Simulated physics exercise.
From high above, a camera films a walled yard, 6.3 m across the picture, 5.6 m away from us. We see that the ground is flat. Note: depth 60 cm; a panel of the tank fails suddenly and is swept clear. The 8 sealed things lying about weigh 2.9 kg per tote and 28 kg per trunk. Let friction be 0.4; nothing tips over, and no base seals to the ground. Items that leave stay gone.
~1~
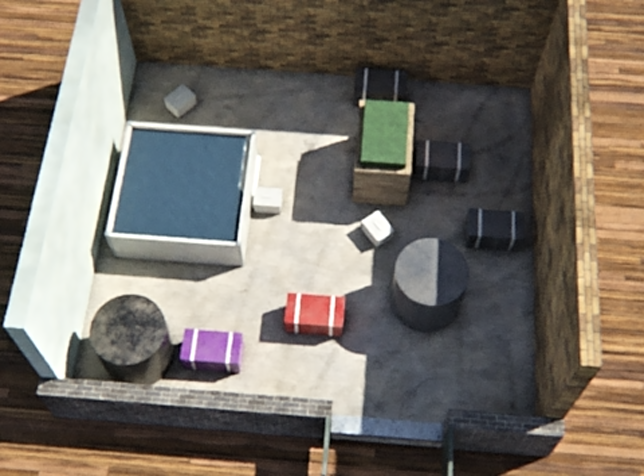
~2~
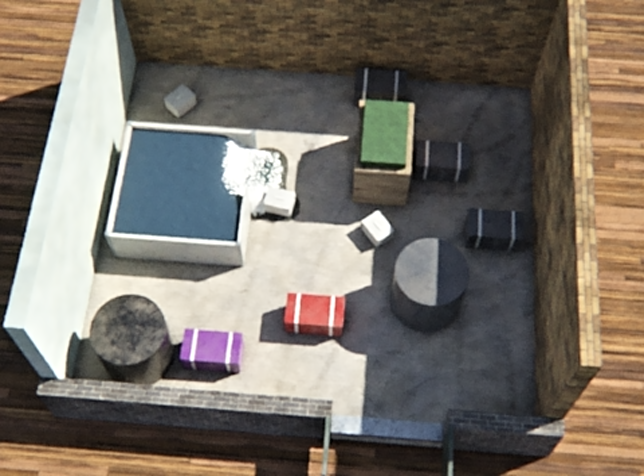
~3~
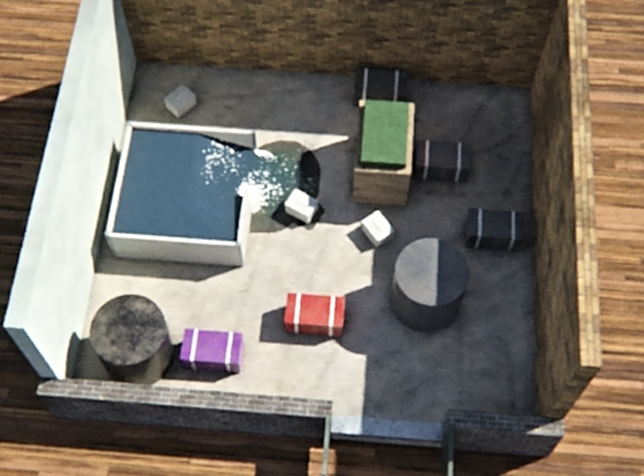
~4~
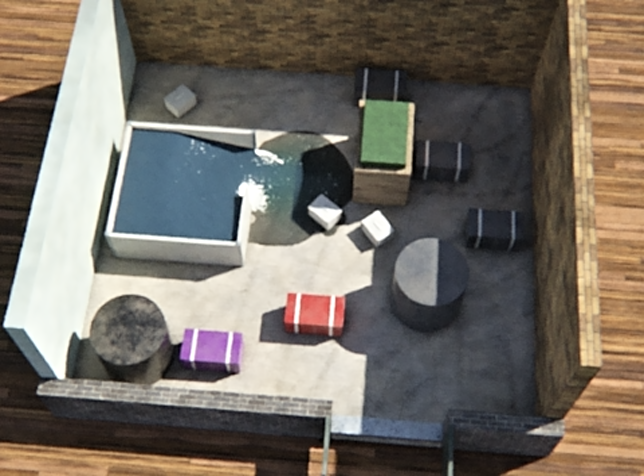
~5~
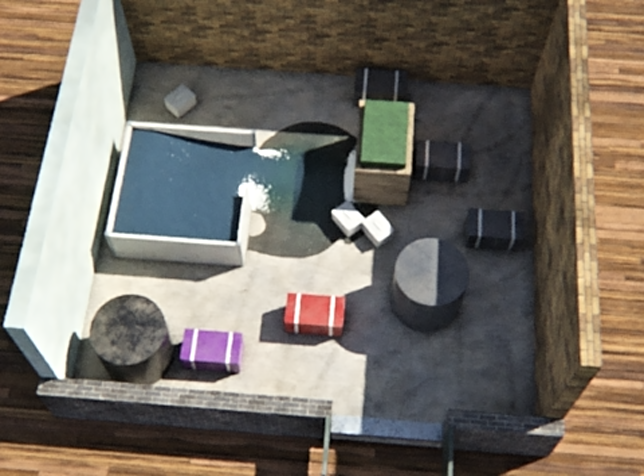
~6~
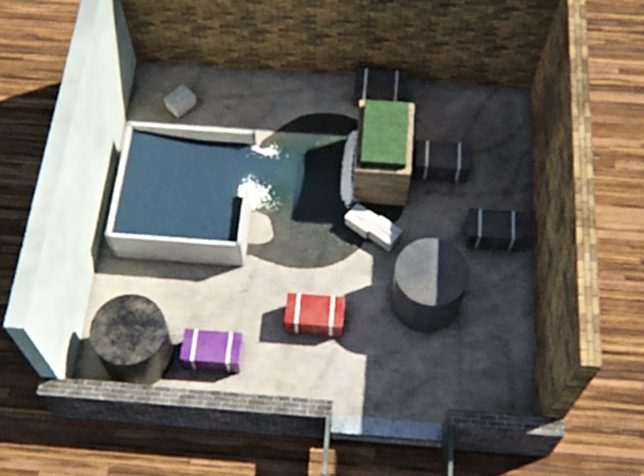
The clip opens on a high view of a walled yard with a full tank, trunks and pale blocks. Part of the tank's right side gives way, and foaming water pours out, pushing one white block rightward. The water spreads to the green-topped box as the block meets another, which shifts slightly.
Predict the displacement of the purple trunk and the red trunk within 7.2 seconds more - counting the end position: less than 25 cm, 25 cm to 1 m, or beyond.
My prediction: The purple trunk ought to stand firm, the red trunk ought to stand firm.
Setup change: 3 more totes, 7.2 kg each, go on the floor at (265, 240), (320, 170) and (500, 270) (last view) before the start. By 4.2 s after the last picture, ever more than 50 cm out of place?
Result, in listed order: Not exceeded / exceeded / exceeded.
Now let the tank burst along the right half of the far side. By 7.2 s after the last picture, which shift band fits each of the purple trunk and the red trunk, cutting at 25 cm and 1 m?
First the purple trunk: It holds steady; as for the red trunk, it holds steady.
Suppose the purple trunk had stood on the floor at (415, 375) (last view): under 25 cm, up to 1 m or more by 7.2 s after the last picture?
It hardly budges.
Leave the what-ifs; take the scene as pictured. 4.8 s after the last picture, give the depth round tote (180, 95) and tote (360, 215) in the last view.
10 and 4 cm.
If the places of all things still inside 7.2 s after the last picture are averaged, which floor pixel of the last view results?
The centre sits near (361, 278).
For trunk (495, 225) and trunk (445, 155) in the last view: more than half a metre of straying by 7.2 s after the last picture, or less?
In sequence - crossed the line; stayed below the line.
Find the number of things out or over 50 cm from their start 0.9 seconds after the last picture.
I get 2.
Then, 0.9 s after the last picture the purple trunk is near (212, 346), 0.0 m from its start, aground; the red trunk is near (315, 309), 0.0 m from its start, aground; 0 of 8 are out; 2 afloat.
Then, 2.8 s after the last picture the purple trunk is near (212, 346), 0.0 m from its start, aground; the red trunk is near (315, 309), 0.0 m from its start, aground; 0 of 8 are out; 1 afloat.
Then, 4.8 s after the last picture the purple trunk is near (212, 346), 0.0 m from its start, aground; the red trunk is near (315, 309), 0.0 m from its start, aground; 0 of 8 are out; 5 afloat.
Then, 7.2 s after the last picture the purple trunk is near (212, 346), 0.0 m from its start, aground; the red trunk is near (315, 309), 0.0 m from its start, aground; 0 of 8 are out; 3 afloat.
